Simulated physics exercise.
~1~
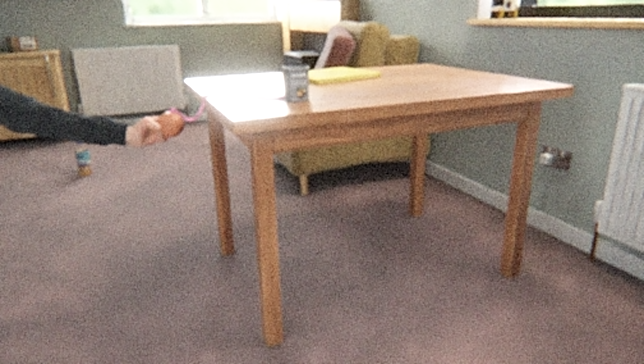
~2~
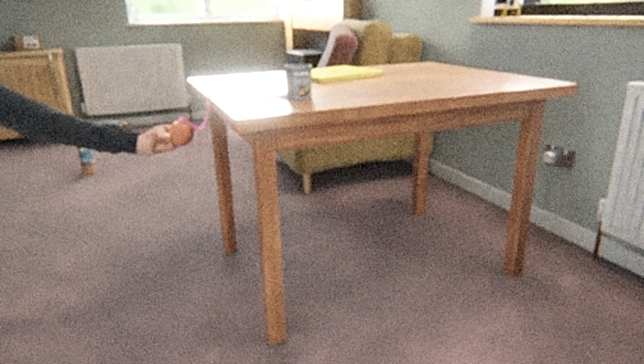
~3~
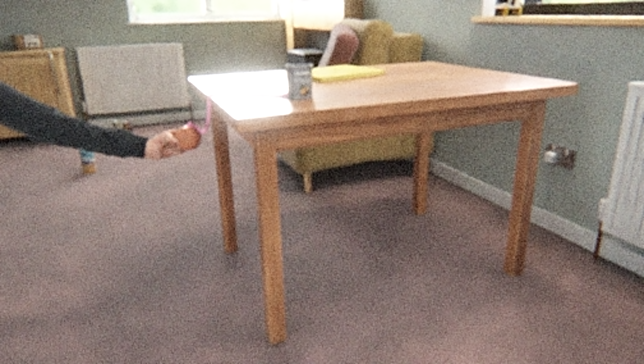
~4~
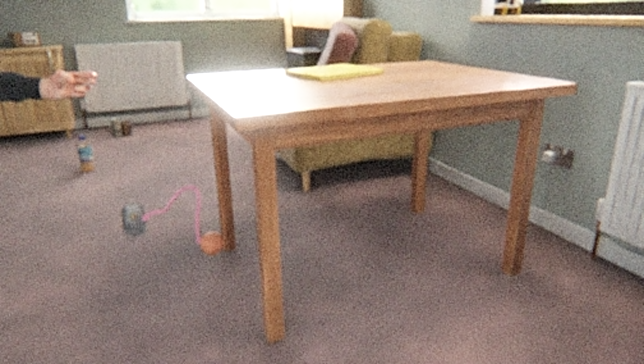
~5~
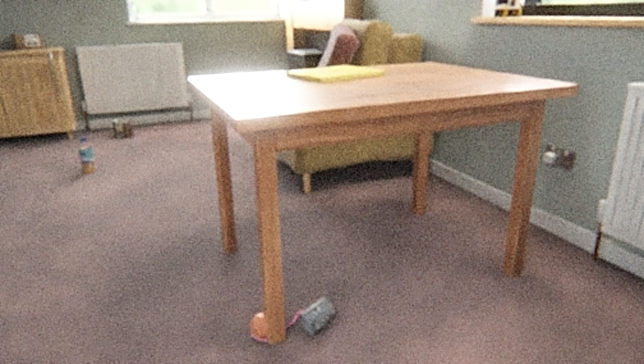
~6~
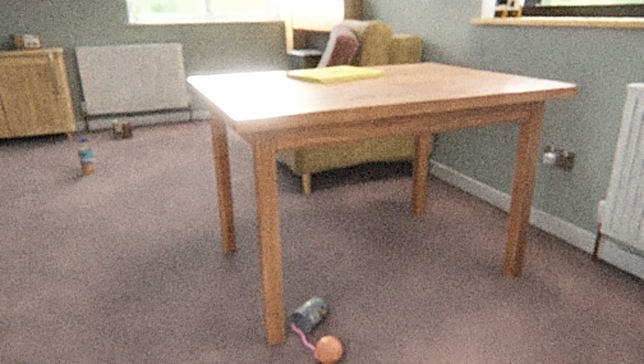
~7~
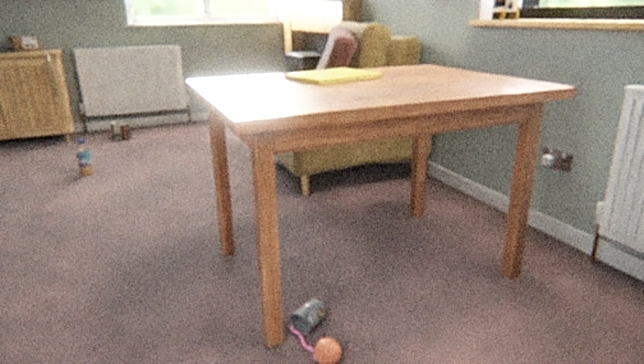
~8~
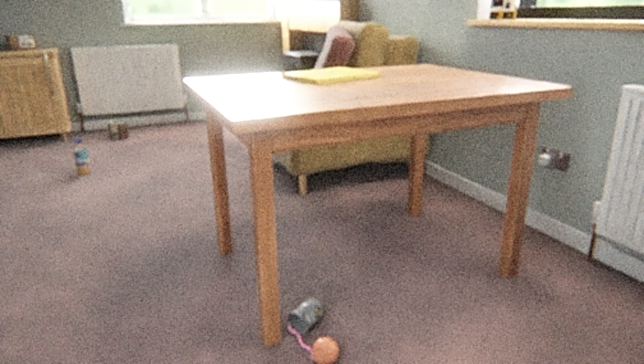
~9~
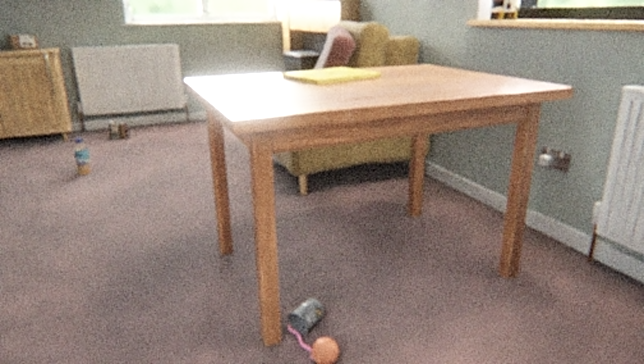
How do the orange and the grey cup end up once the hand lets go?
The orange drops all the way to the floor, and the grey cup is dragged off the table and ends up lying on its side on the carpet near it.
